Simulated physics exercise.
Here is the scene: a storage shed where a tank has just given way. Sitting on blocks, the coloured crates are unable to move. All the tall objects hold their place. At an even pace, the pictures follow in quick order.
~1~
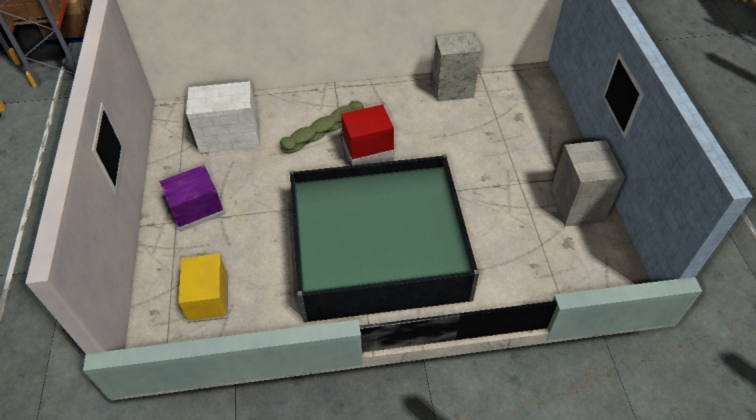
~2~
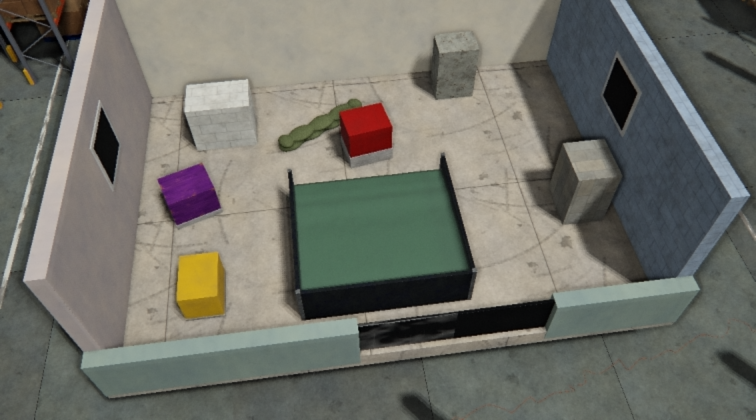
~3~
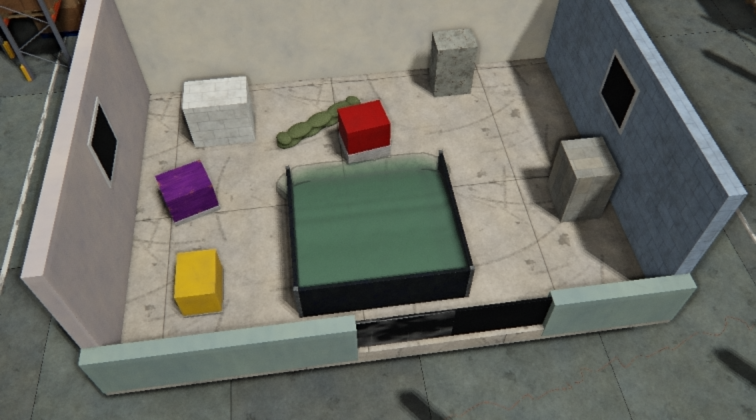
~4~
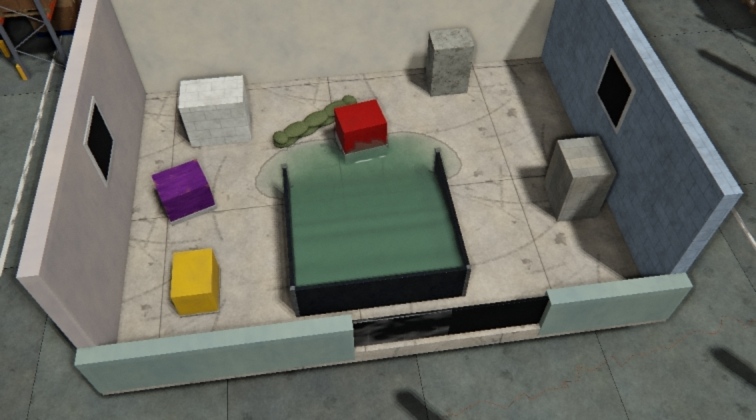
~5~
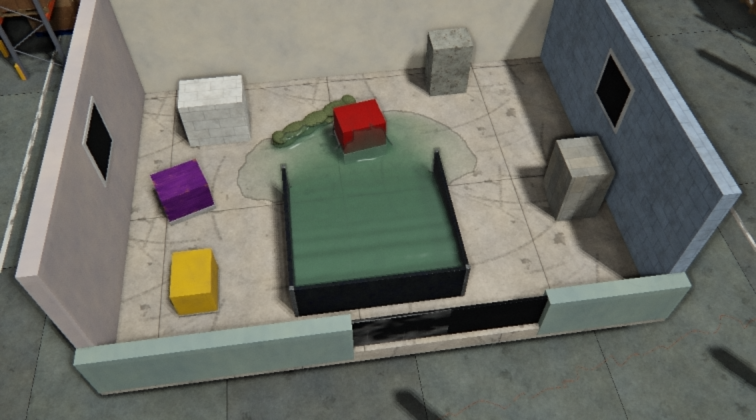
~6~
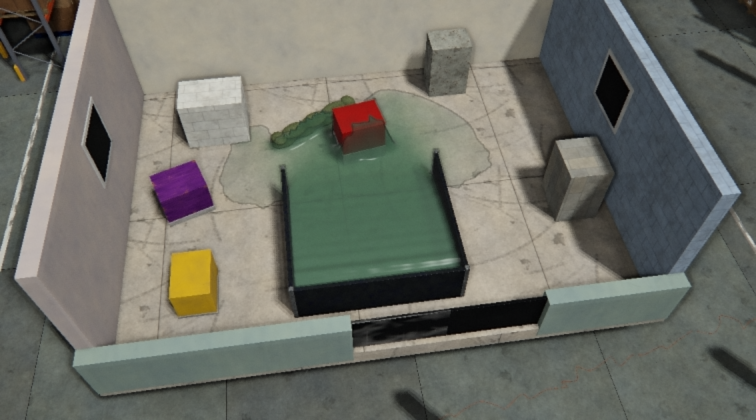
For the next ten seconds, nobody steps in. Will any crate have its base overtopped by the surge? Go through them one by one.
In the end the yellow crate ends up with water on it; the purple crate ends up with water on it; the red crate ends up with water on it.
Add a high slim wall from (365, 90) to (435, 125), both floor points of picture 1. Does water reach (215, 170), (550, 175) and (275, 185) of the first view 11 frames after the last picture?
One by one: Soaked, spared, soaked.
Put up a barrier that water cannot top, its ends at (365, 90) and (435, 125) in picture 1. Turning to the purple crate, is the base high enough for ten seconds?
Well, the purple crate gets flooded in the end.
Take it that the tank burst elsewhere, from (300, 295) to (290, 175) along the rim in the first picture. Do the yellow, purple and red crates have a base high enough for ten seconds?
Here goes: Yellow crate - hit; purple crate - hit; red crate - left alone.
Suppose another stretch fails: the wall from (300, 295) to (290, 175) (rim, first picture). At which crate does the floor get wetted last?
The red-painted one, by my reading.
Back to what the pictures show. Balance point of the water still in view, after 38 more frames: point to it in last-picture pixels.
I'd say near (360, 166).
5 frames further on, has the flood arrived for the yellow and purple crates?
Yellow dry, purple wet.
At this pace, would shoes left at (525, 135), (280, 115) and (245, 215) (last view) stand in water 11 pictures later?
Status by point, in sequence: Waterlogged; waterlogged; unwetted.
A moment on, water covers 35 % of the floor; the yellow crate not reached, the purple crate water round its plinth, the red crate water round its plinth.
Next, water covers 50 % of the floor; the yellow crate not reached, the purple crate water round its plinth, the red crate water round its plinth.
Then, water covers 65 % of the floor; the yellow crate water round its plinth, the purple crate water round its plinth, the red crate water round its plinth.
Later, water covers 90 % of the floor; the yellow crate water round its plinth, the purple crate water round its plinth, the red crate water round its plinth.
In the end, water covers 100 % of the floor; the yellow crate was topped, the purple crate was topped, the red crate was topped.
